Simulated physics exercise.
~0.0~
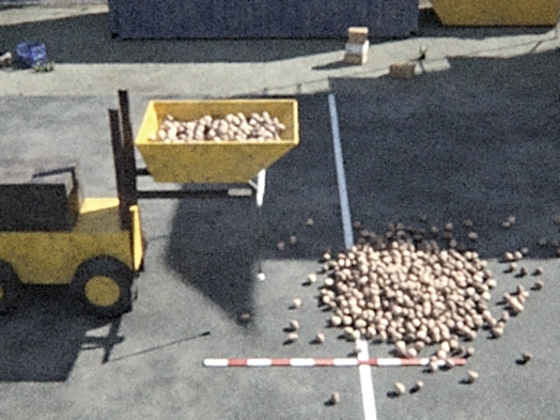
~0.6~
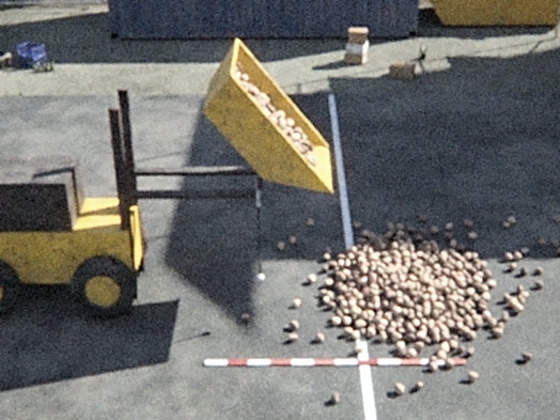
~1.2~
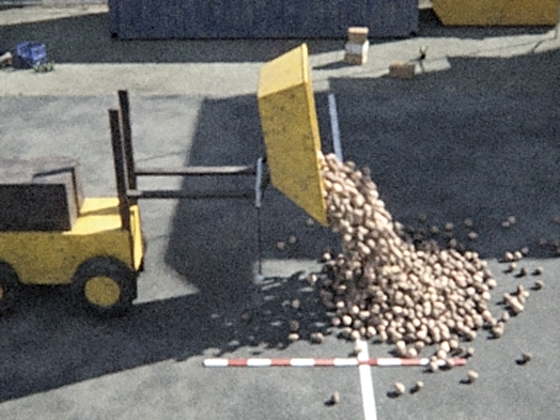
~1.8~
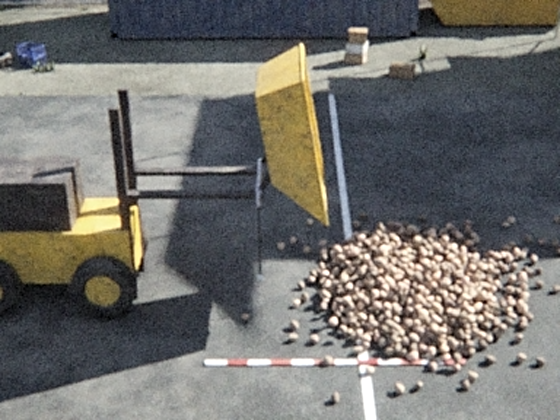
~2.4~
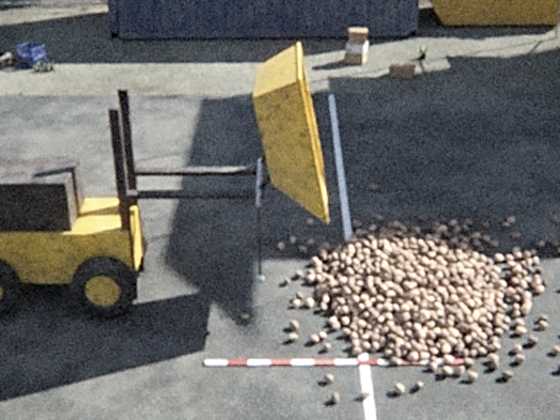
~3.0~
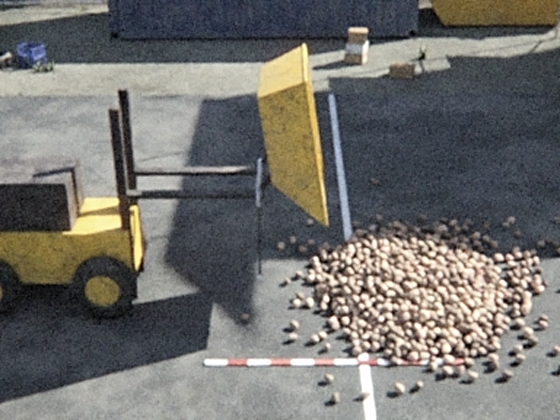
A yellow skip on a forklift tipped steeply forward to the right and poured its load of rounded stones onto a loose pile already on the ground, leaving a bigger heap spread across the painted line while the emptied skip stayed tilted.
